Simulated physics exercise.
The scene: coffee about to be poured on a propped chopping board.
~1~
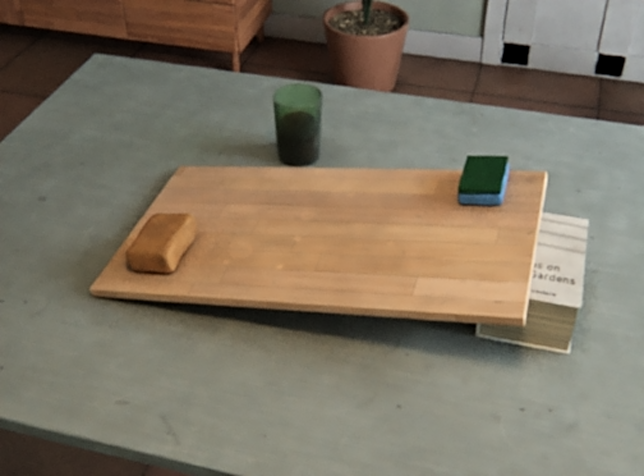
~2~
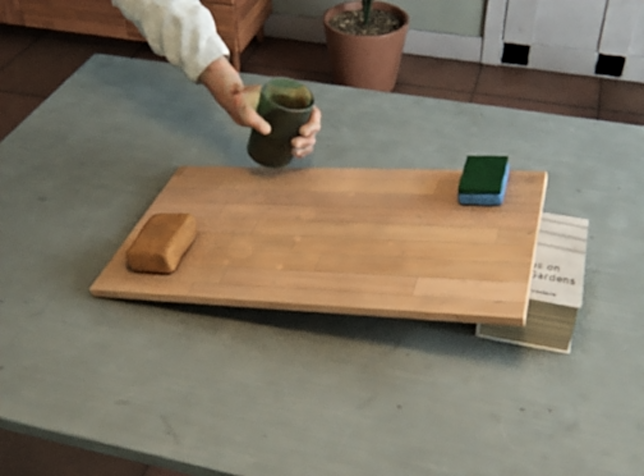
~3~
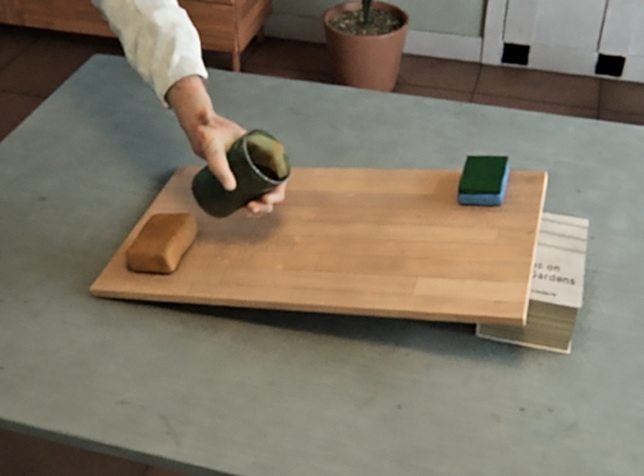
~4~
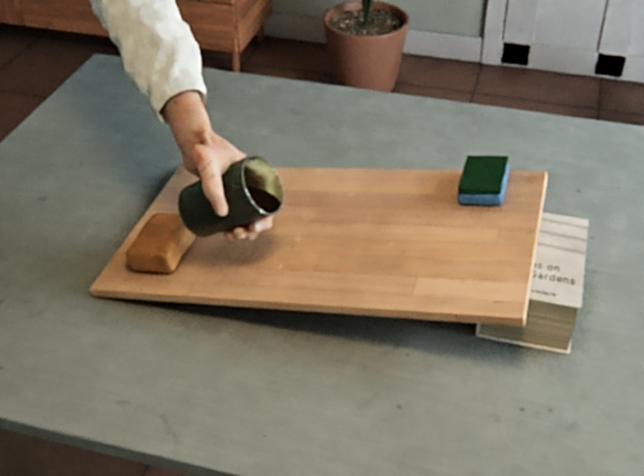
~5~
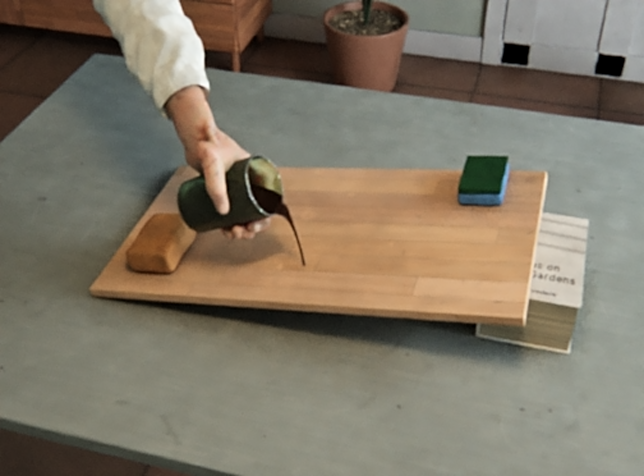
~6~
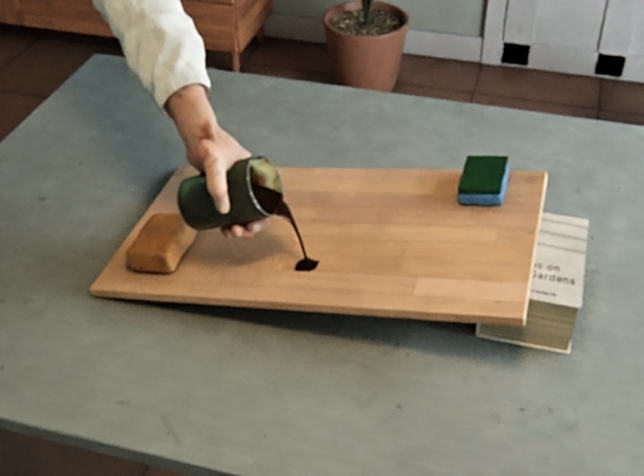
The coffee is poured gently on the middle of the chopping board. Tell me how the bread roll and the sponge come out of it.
The bread roll is reached and the sponge escapes.
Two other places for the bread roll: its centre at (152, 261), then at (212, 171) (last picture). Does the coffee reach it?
First it is reached, then it stays dry.
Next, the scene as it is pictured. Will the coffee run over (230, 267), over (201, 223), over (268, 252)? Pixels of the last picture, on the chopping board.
One: In the puddle. Two: In the puddle. Three: Reached.
Soon after, it runs down to the left; the bread roll is dry; the sponge is dry.
Later, it runs down to the left and off the end; the bread roll is wet; the sponge is dry.
In the end, it runs down to the left and off the end; the bread roll is wet; the sponge is dry.
